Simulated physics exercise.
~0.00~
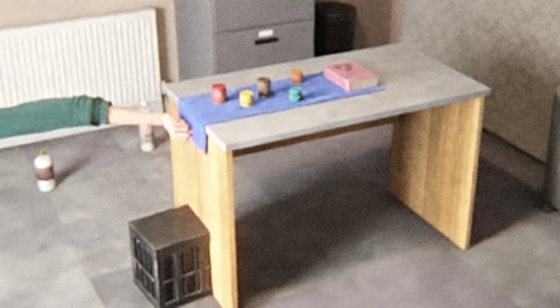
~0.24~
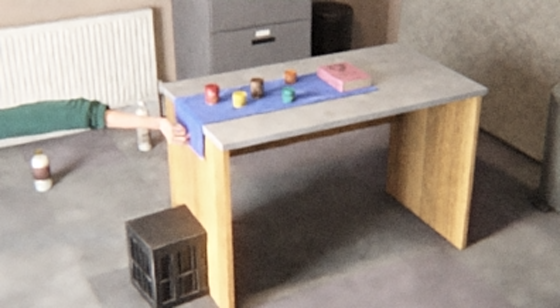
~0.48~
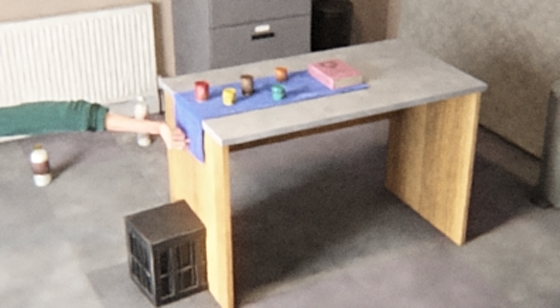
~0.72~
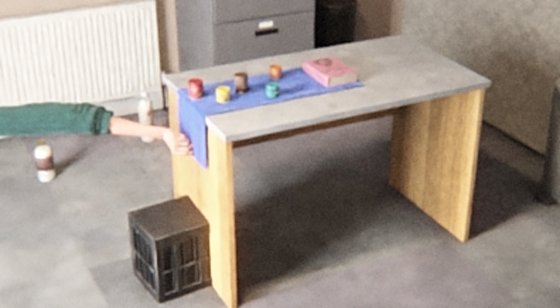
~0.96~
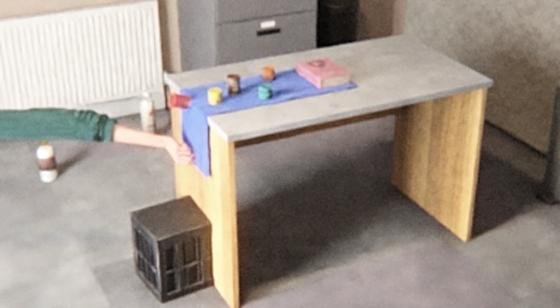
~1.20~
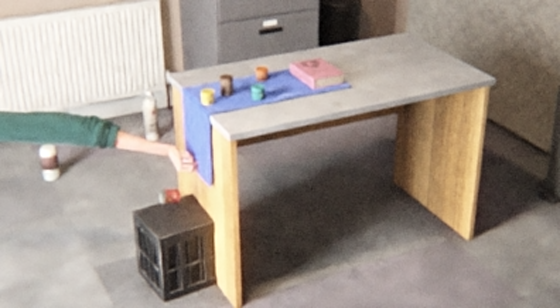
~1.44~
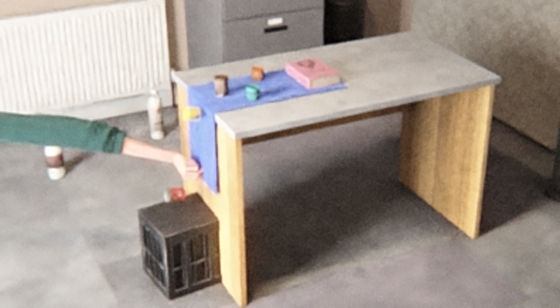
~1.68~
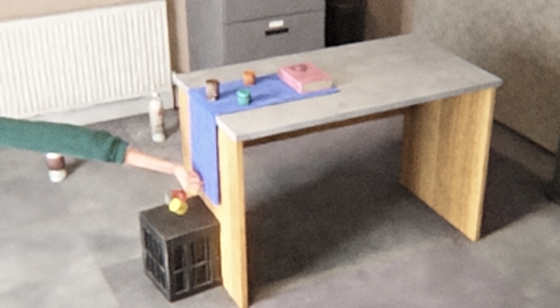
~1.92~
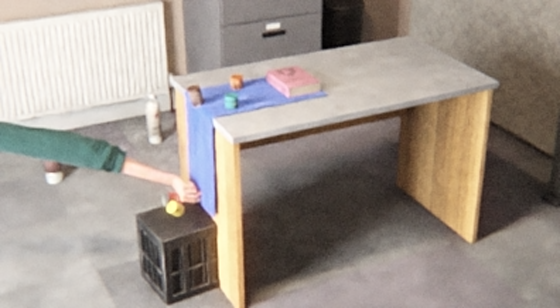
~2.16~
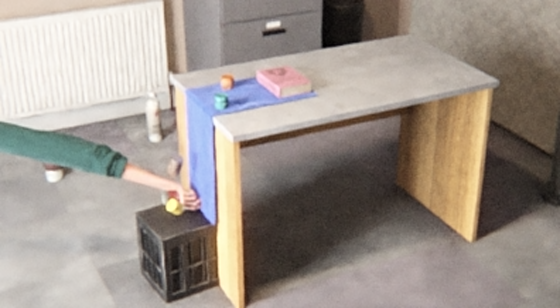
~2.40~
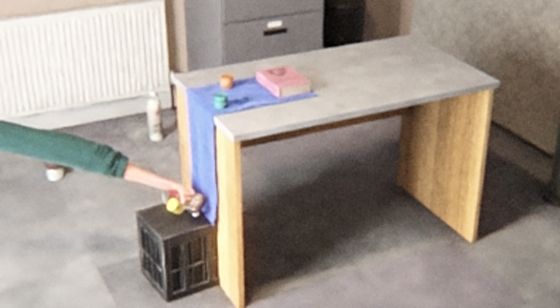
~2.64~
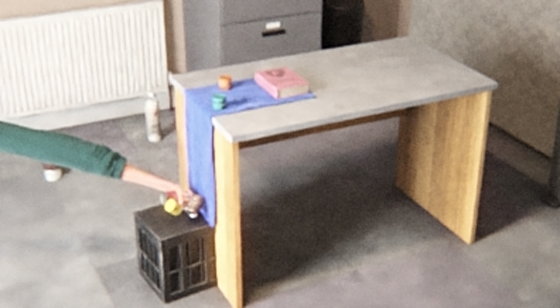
In a room with a grey-topped table, a hand slowly pulled a blue runner down over the table's left end, and a red pot, a yellow pot and a brown can dropped off in turn by the black crate, leaving two pots and a pink box on top.
